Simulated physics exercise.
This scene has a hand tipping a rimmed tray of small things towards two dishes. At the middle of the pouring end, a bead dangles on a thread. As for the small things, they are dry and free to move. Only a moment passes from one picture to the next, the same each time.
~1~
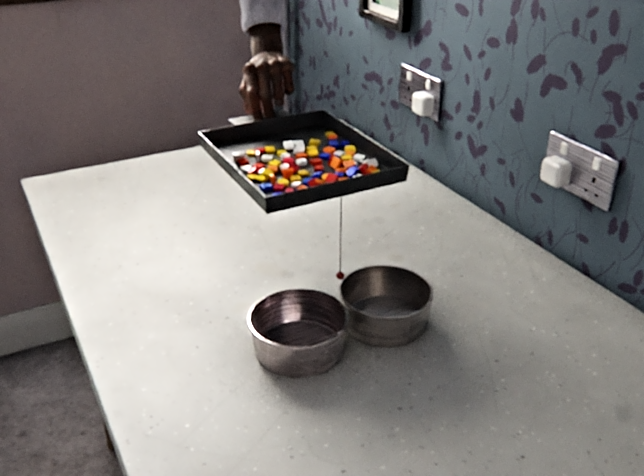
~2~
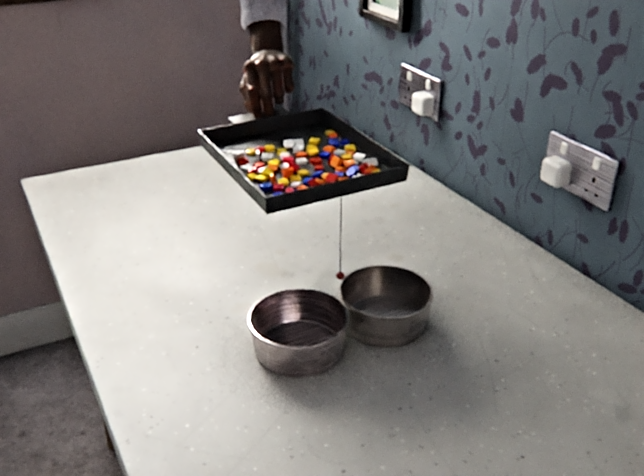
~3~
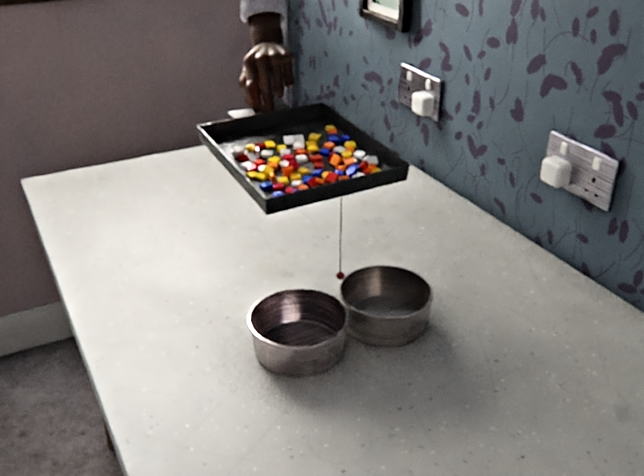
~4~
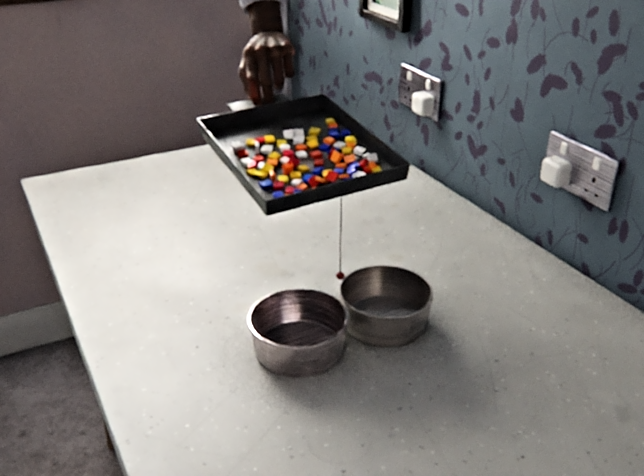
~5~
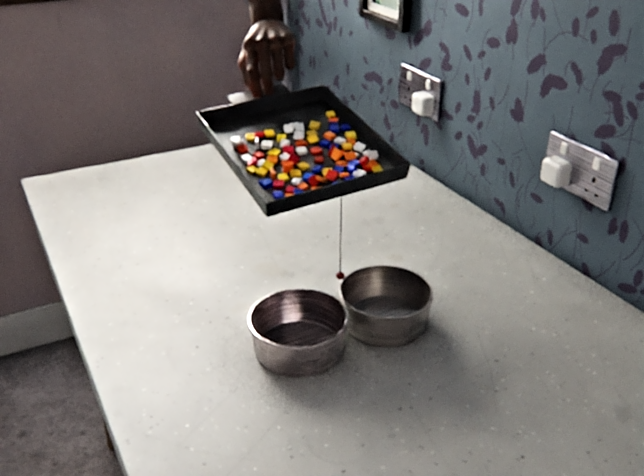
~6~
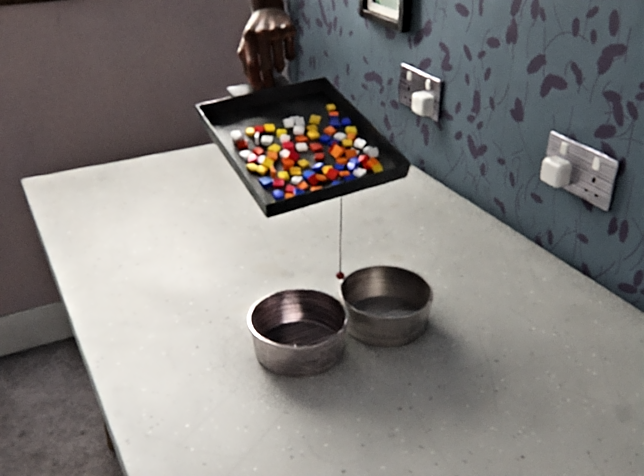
On a pale worktop by a patterned wall, a hand slightly tilting a black tray of colourful tiles above two metal dishes.
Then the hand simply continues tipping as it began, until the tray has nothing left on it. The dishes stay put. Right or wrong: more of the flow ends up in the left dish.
Right.
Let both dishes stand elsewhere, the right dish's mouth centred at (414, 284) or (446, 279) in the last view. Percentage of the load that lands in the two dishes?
Around 80 percent the first time, around 40 percent the second.
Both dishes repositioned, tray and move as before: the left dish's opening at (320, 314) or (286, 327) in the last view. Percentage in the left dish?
First placement: 80 per cent; second placement: 60 per cent.
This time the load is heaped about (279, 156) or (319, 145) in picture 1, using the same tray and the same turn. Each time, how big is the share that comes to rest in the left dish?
About 80 % and 70 %.
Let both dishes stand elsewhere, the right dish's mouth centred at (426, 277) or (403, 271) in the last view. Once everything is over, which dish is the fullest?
Try 1: The left-side dish; try 2: The left-side dish.
Shortly afterwards, tray tipped steeply; the whole lot on the tray.
Next, tray tipped right over; all but a few on the tray; only a few in the left dish; only a few in the air.
Some moments later, tray tipped past a quarter turn; near two thirds in the left dish; near a quarter in the right dish; near a quarter outside both; only a few in the air.
In the end, tray tipped past a quarter turn; near two thirds in the left dish; near a quarter in the right dish; near a quarter outside both; only a few in the air.
